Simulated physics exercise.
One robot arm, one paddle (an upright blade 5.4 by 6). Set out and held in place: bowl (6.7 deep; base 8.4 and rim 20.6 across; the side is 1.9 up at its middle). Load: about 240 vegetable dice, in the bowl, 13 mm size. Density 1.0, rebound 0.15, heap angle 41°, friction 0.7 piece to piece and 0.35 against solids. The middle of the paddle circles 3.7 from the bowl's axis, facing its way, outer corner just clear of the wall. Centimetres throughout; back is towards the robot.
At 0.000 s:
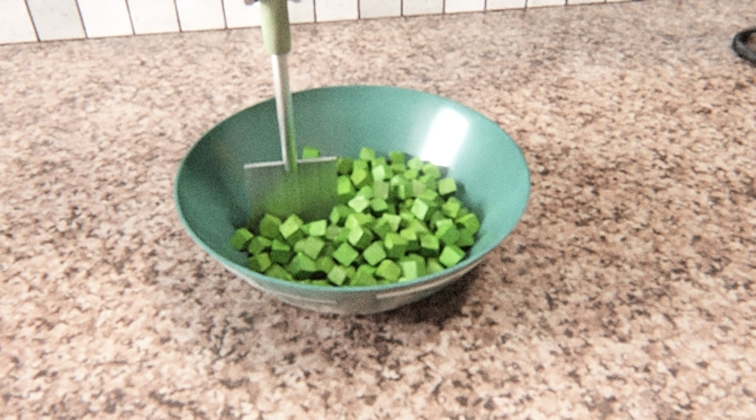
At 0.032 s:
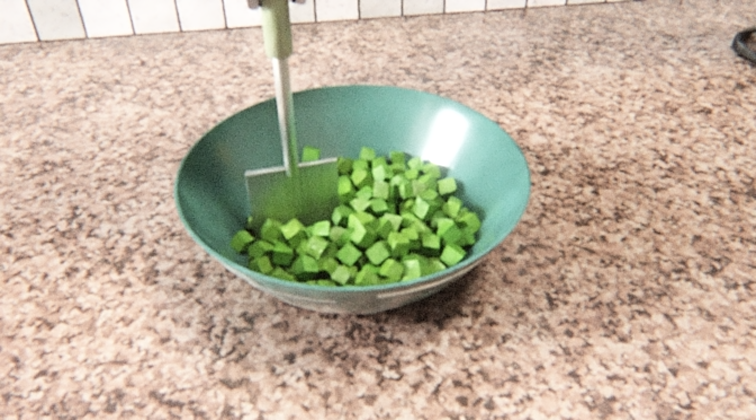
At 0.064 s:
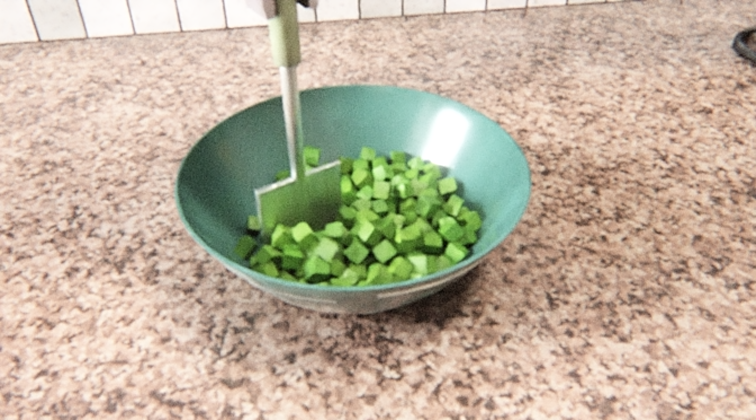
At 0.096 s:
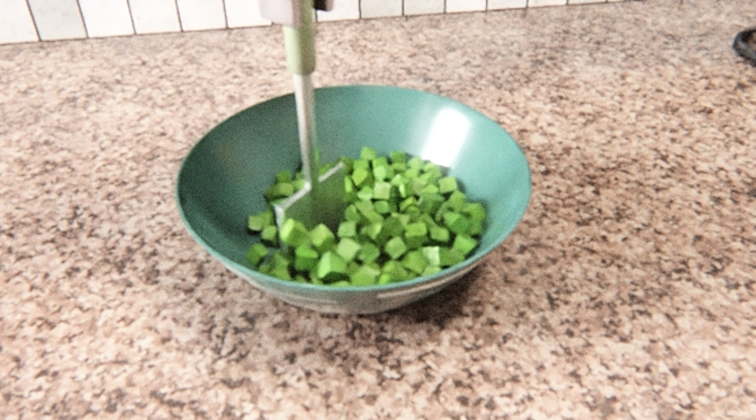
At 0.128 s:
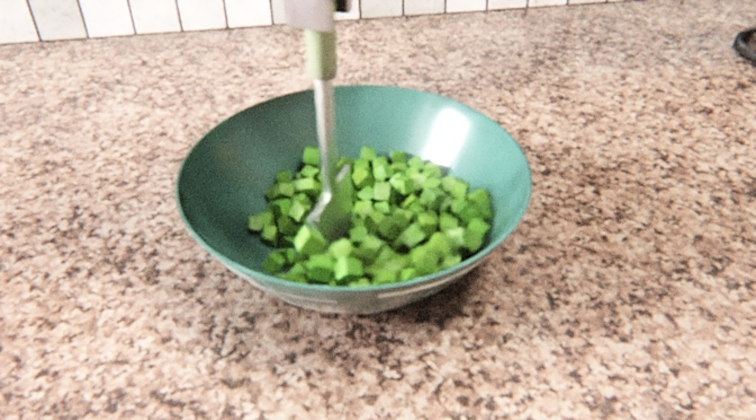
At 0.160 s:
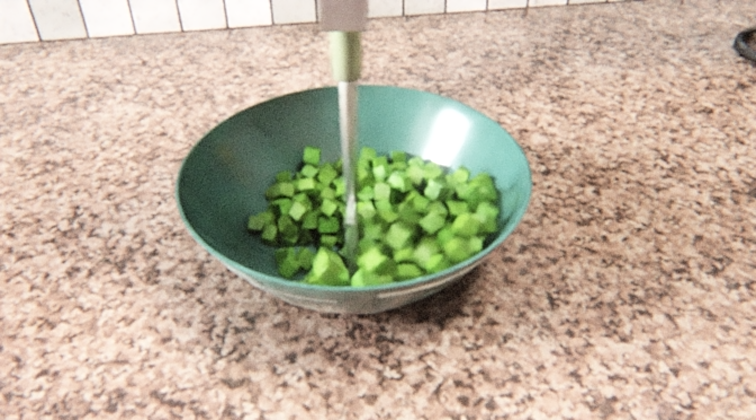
A paddle turns and sweeps through green cubes in a teal bowl, pushing them rightward.
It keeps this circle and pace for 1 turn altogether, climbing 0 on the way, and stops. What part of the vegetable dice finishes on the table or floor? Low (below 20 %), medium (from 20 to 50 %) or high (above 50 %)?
Share on the table or floor: Low (below 20 %).
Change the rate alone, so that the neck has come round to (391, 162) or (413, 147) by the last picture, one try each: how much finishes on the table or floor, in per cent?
About 20 and 40 per cent.
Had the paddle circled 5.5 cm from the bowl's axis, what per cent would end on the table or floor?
Then about 10 per cent.
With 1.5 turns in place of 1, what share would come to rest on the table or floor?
It would be near 15 per cent.
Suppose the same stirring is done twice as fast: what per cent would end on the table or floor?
Then about 45 per cent.
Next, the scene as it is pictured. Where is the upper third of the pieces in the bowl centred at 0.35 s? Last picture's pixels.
Around (439, 136).
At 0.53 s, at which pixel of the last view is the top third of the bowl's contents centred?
Around (263, 152).
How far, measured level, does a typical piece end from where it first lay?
Some 9 cm.
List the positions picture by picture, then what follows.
The first picture shows paddle neck at (288, 140), 0° round; upper third of the load around (367, 221), from x 245 to 470, top at y 155; 237 in the bowl.
The second picture shows paddle neck at (289, 144), 7° round; upper third of the load around (367, 225), from x 245 to 470, top at y 155.
The third picture shows paddle neck at (297, 154), 25° round; upper third of the load around (365, 227), from x 245 to 470, top at y 155.
The fourth picture shows paddle neck at (311, 162), 44° round; upper third of the load around (371, 233), from x 255 to 475, top at y 155.
The fifth picture shows paddle neck at (329, 168), 62° round; upper third of the load around (384, 234), from x 255 to 480, top at y 155.
The sixth picture shows paddle neck at (351, 170), 81° round; upper third of the load around (413, 230), from x 255 to 485, top at y 155; 237 in the bowl.
By 0.35 s, 188° round, highest piece 9 above the table; 235 in the bowl, 2 in flight or on the tool.
By 0.53 s, 295° round, highest piece 8 above the table; 224 in the bowl, 11 on the table or floor, 2 in flight or on the tool.
By 0.82 s, 0° round, highest piece 6 above the table; 217 in the bowl, 20 on the table or floor.
By 1.52 s, 0° round, highest piece 6 above the table; 217 in the bowl, 20 on the table or floor.
Final count, 217 in the bowl, 20 on the table or floor. That is 8 % on the table or floor.
